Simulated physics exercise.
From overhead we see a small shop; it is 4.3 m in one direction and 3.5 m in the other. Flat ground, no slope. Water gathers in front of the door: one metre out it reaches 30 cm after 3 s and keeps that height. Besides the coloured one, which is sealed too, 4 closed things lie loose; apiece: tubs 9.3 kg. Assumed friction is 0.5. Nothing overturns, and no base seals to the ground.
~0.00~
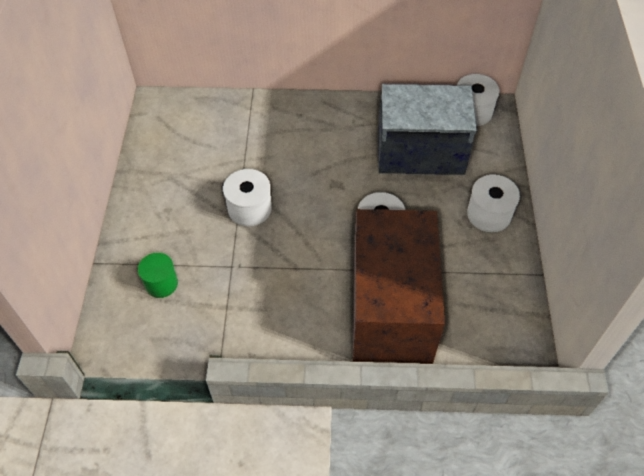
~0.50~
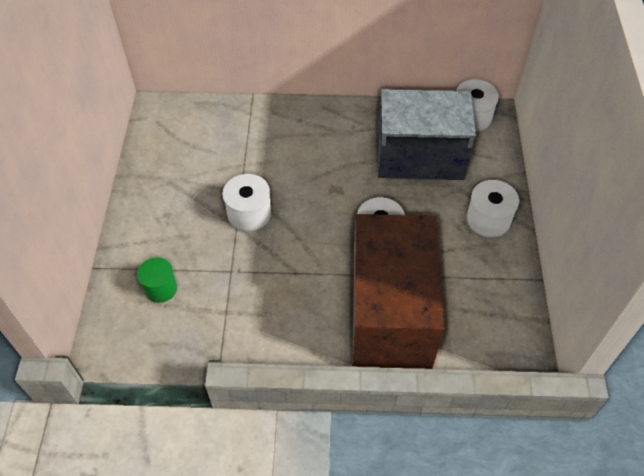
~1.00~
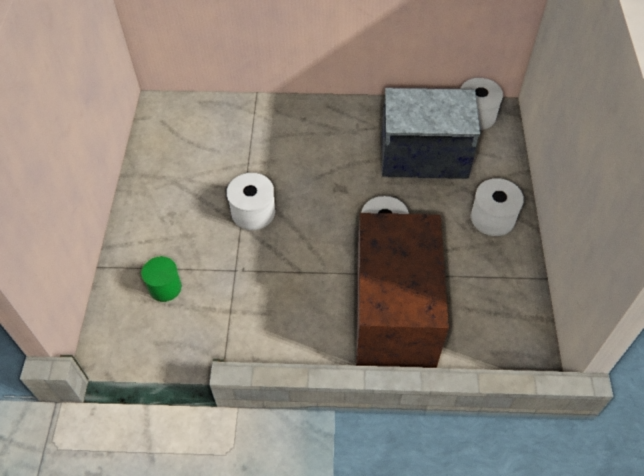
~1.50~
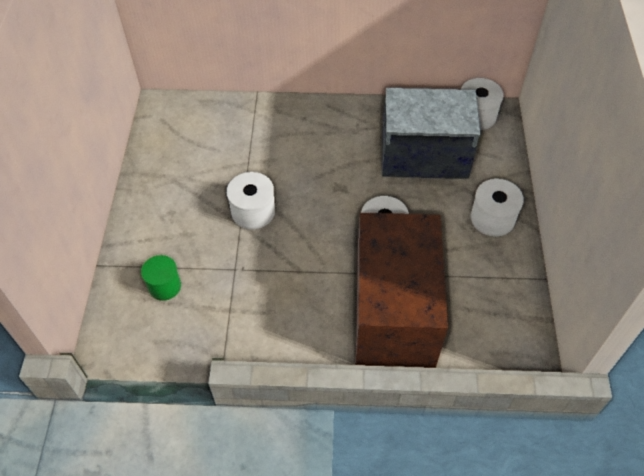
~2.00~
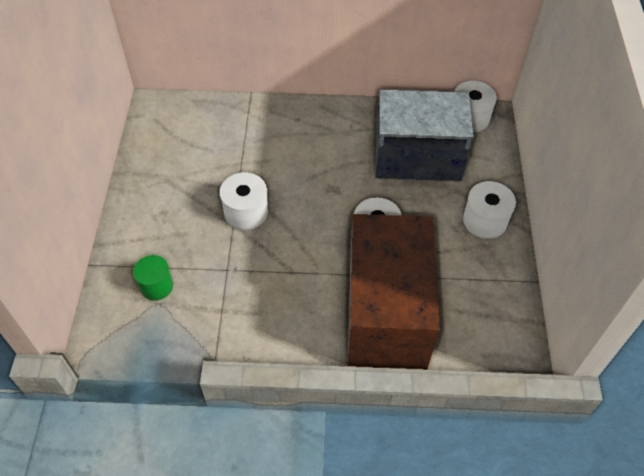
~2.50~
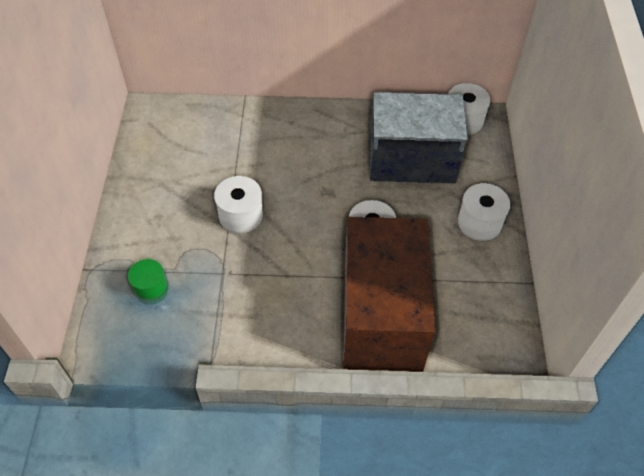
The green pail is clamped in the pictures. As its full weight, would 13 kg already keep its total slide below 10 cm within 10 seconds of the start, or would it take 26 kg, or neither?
No listed ballast does the job.
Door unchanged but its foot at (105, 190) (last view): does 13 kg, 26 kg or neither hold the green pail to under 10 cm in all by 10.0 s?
Answer: The lower mass works.
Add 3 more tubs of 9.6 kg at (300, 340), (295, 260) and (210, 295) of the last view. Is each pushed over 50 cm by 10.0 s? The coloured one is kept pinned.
Result, in order - falls shy; exceeds it; exceeds it.
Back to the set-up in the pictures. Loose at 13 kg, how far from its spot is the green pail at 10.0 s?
About 350 cm.
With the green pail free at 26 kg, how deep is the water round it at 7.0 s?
Something like 11 centimetres.
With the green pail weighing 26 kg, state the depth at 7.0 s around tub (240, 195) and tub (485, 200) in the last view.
I'd estimate 11 cm for the first and 5 cm for the second.
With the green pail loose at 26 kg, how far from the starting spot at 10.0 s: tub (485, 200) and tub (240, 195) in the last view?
150 cm, 250 cm.
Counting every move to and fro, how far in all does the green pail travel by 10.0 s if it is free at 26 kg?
40 cm.
After 3.5 s the green pail would be 40 cm from its start with 13 kg and 2 cm from its start with 26 kg; 11 cm of water round it then.
After 4.5 s the green pail would be 114 cm from its start with 13 kg and 18 cm from its start with 26 kg; 10 cm of water round it then.
After 7.0 s the green pail would be 228 cm from its start with 13 kg and 26 cm from its start with 26 kg; 11 cm of water round it then.
After 10.0 s the green pail would be 372 cm from its start with 13 kg and 37 cm from its start with 26 kg; 16 cm of water round it then.
